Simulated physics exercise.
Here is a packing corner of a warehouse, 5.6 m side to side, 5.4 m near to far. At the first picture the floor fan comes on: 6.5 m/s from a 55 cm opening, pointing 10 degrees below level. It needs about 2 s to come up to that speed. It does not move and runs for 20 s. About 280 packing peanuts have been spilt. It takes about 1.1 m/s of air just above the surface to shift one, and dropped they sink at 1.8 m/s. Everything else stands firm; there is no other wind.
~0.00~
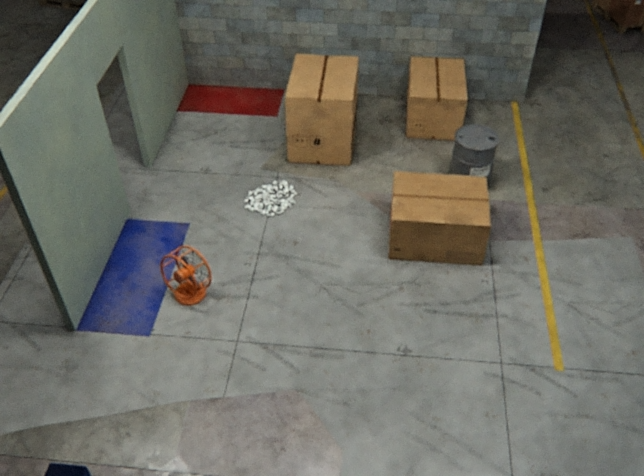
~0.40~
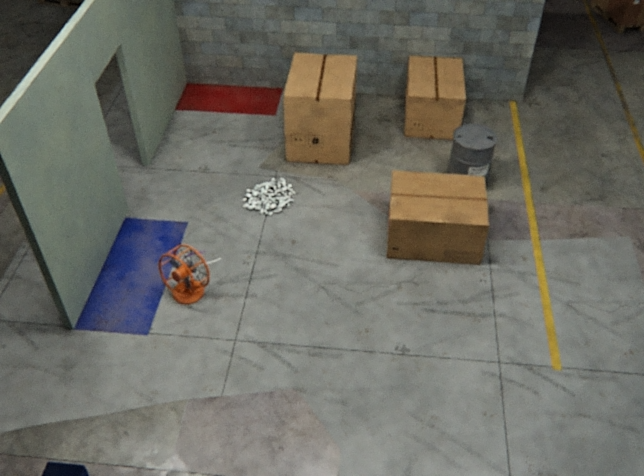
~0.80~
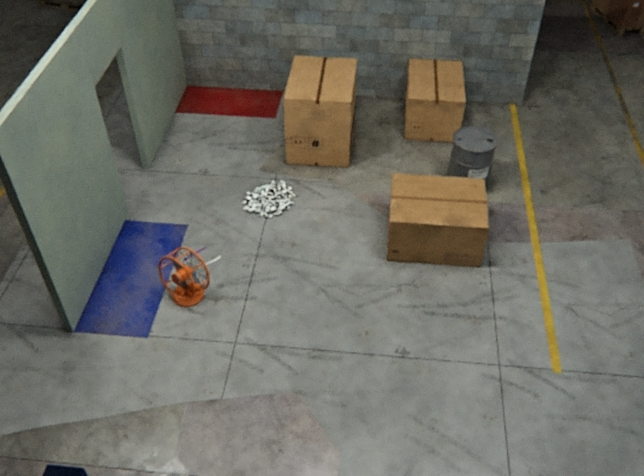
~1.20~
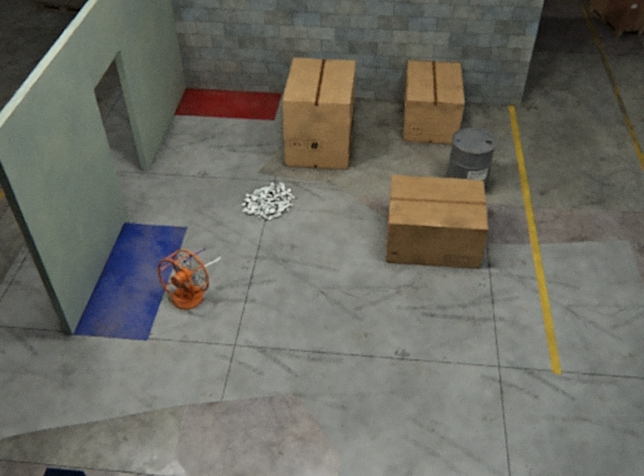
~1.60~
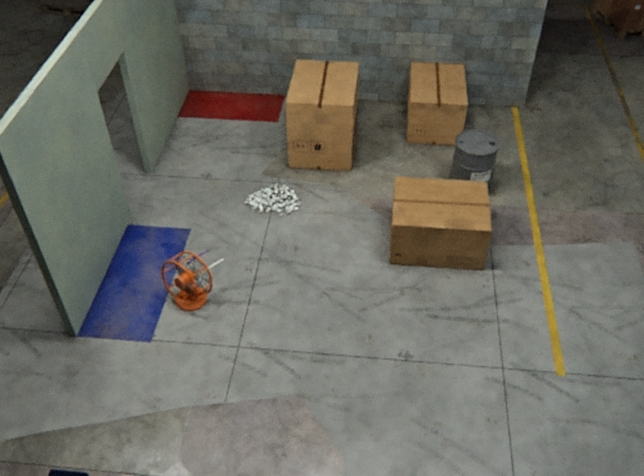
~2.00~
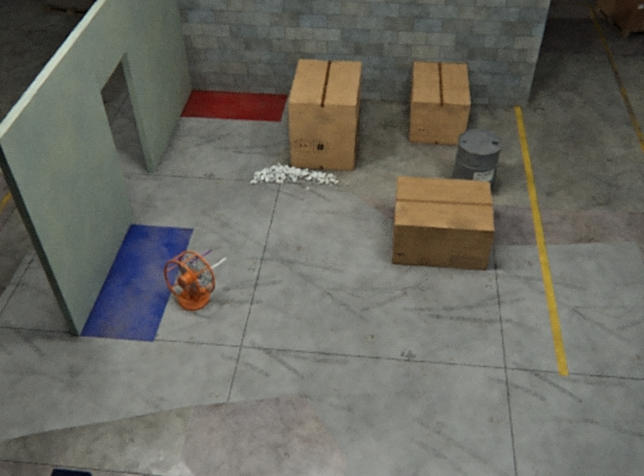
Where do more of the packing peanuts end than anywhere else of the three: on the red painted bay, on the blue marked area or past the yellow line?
The red one.
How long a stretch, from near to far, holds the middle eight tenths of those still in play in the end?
About 0.4 m.
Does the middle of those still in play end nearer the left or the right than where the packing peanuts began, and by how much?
To the left, by about 0.6 m.
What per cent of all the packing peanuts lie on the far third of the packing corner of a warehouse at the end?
Near 80 %.
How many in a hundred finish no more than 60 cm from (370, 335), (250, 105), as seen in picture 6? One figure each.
In turn about 0 %, 60 %.
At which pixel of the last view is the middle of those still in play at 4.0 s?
At about (267, 114).
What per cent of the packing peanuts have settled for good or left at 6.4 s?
Near 20 %.
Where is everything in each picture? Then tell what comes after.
In the first picture, the middle of the packing peanuts is near (269, 200), none has stirred yet and the mouth of the floor fan is at (186, 272).
In the second picture, the middle of the packing peanuts is near (267, 199), none has stirred yet, the yellow line is centred on (534, 209), the blue marked area is centred on (135, 272) and the red painted bay is centred on (230, 99).
In the third picture, the middle of the packing peanuts is near (267, 201), none has stirred yet, the top of a large carton is at (322, 77) and the top of a large carton is at (439, 199).
In the fourth picture, the middle of the packing peanuts is near (266, 203) and none has stirred yet.
In the fifth picture, the middle of the packing peanuts is near (271, 201), the farthest in sight from the floor fan is at (285, 187) and about 40 % have left their places.
In the sixth picture, the middle of the packing peanuts is near (286, 173), the farthest in sight from the floor fan is at (332, 175) and all have left their places.
After 4.0 s, 95 % are on the move or not yet settled, 17 % are past the yellow line, 0 % on the blue marked area and 46 % on the red painted bay; the middle of those still in play is near (267, 114).
After 6.4 s, 80 % are on the move or not yet settled, 21 % are past the yellow line, 0 % on the blue marked area and 50 % on the red painted bay; the middle of those still in play is near (263, 108).
After 11.0 s, 75 % are on the move or not yet settled, 23 % are past the yellow line, 0 % on the blue marked area and 65 % on the red painted bay; the middle of those still in play is near (260, 106).
After 20.0 s, at the end, 24 % are past the yellow line, 0 % on the blue marked area and 68 % on the red painted bay; the middle of those still in play is near (256, 101).
